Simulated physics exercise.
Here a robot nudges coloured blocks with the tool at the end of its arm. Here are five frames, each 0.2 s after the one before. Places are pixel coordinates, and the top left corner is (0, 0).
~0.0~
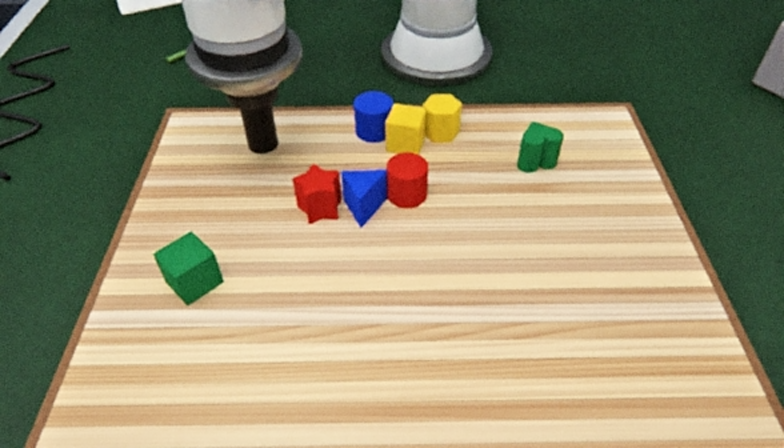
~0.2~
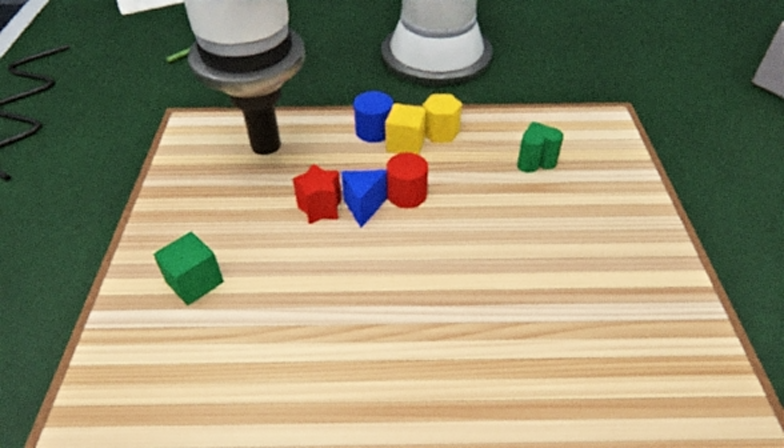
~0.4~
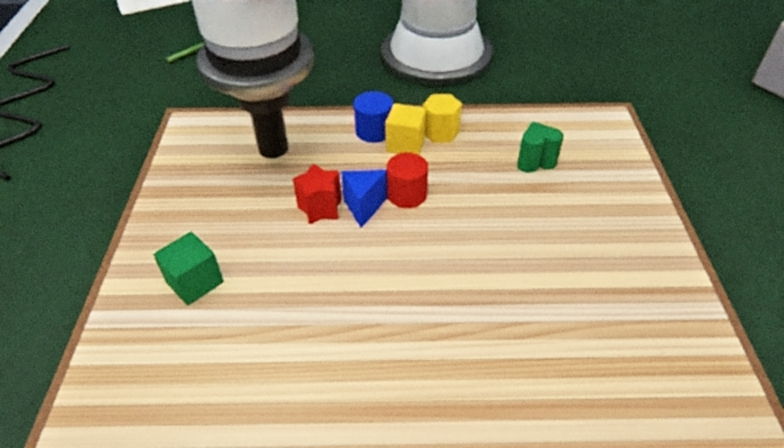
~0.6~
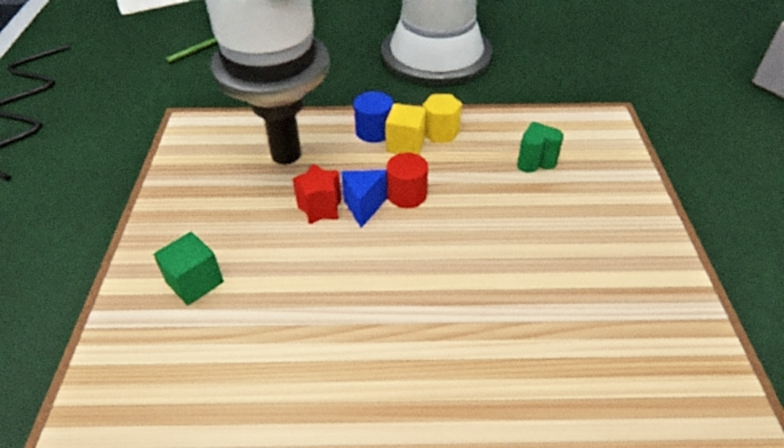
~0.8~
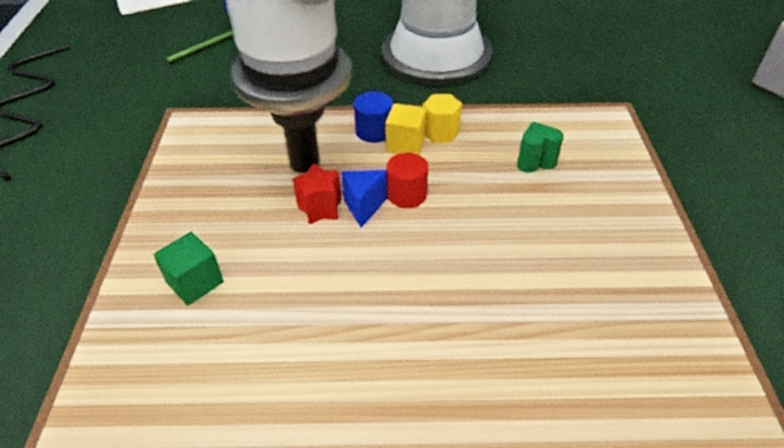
The robot arm's dark tool stays nearly still at first near the back left of the wooden board, then slides a short way right and slightly toward the viewer. It ends close behind the red star, while the red, blue, yellow and green blocks all remain in place.
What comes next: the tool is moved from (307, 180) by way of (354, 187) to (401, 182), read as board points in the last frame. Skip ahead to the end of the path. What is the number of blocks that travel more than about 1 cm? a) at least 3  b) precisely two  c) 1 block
Letter c.
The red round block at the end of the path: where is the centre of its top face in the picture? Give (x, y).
The middle of its upper face will lie at (433, 167).
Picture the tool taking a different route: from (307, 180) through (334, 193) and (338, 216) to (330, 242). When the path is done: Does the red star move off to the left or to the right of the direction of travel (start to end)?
That's a shift to the right.
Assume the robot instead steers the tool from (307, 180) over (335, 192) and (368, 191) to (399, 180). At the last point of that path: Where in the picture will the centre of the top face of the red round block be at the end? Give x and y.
It will end up at (431, 164).
What follows on the original path. One third of the way, tool at (337, 168); nothing pushed yet.
Two thirds of the way, tool at (371, 170); nothing pushed yet.
At the end, tool at (401, 166); red star still; red round block at (433, 167).
